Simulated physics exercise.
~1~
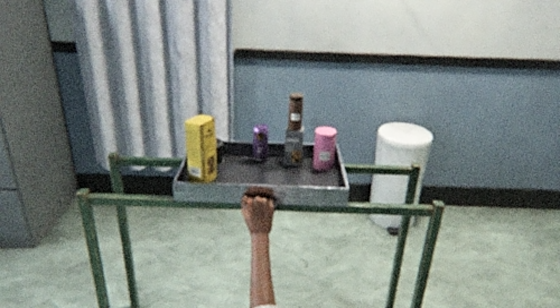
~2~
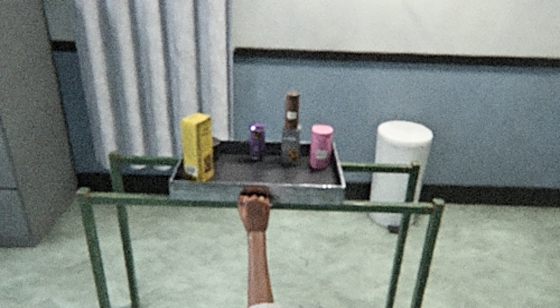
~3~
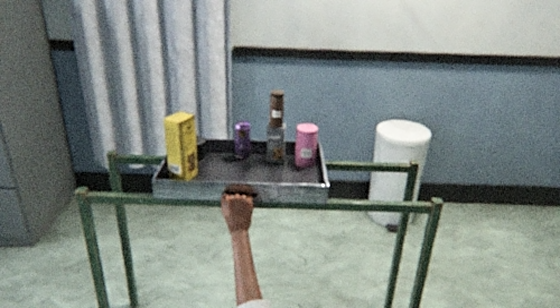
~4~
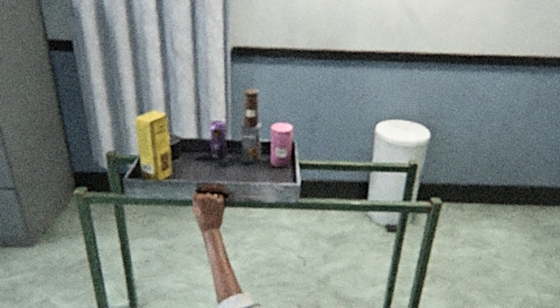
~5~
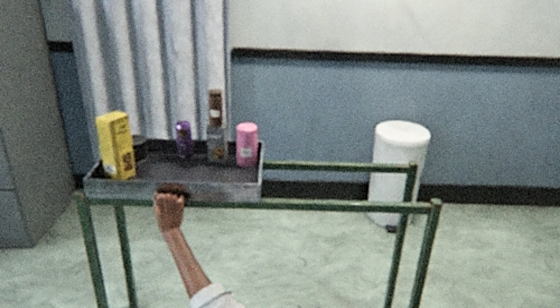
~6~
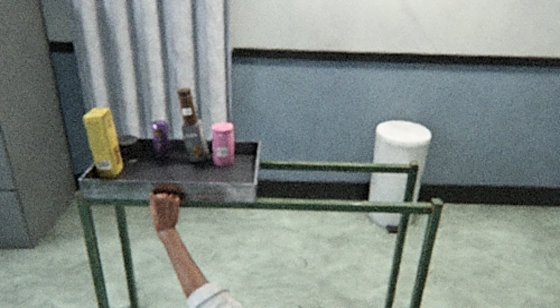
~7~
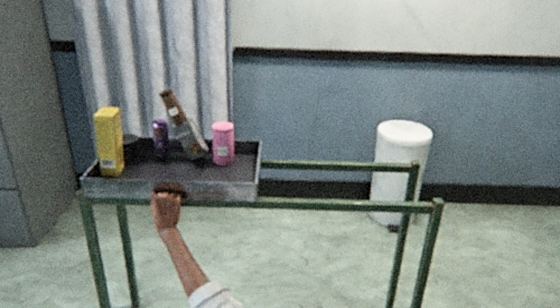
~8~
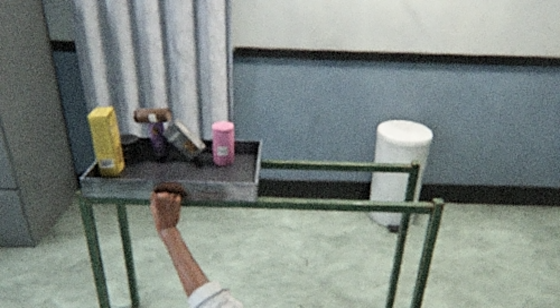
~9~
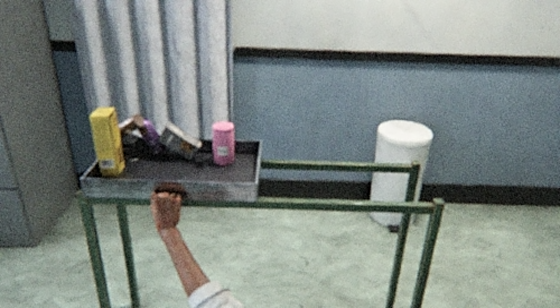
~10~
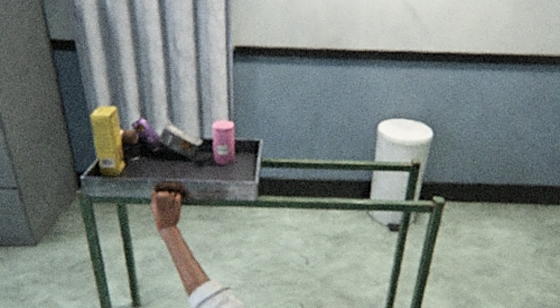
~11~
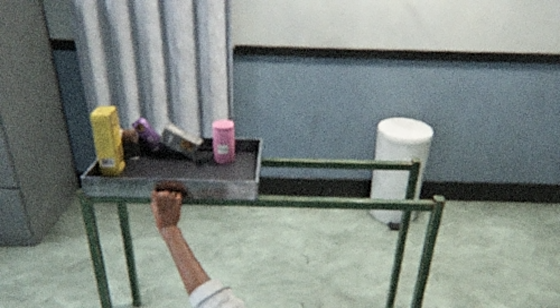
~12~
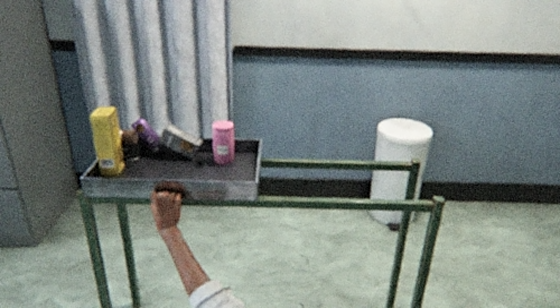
In a room with a pale curtain, a hand slid a tray of containers left along green rails until it stopped, and the brown-topped stack tipped left and toppled against the purple can, leaving the yellow carton and pink jar standing.
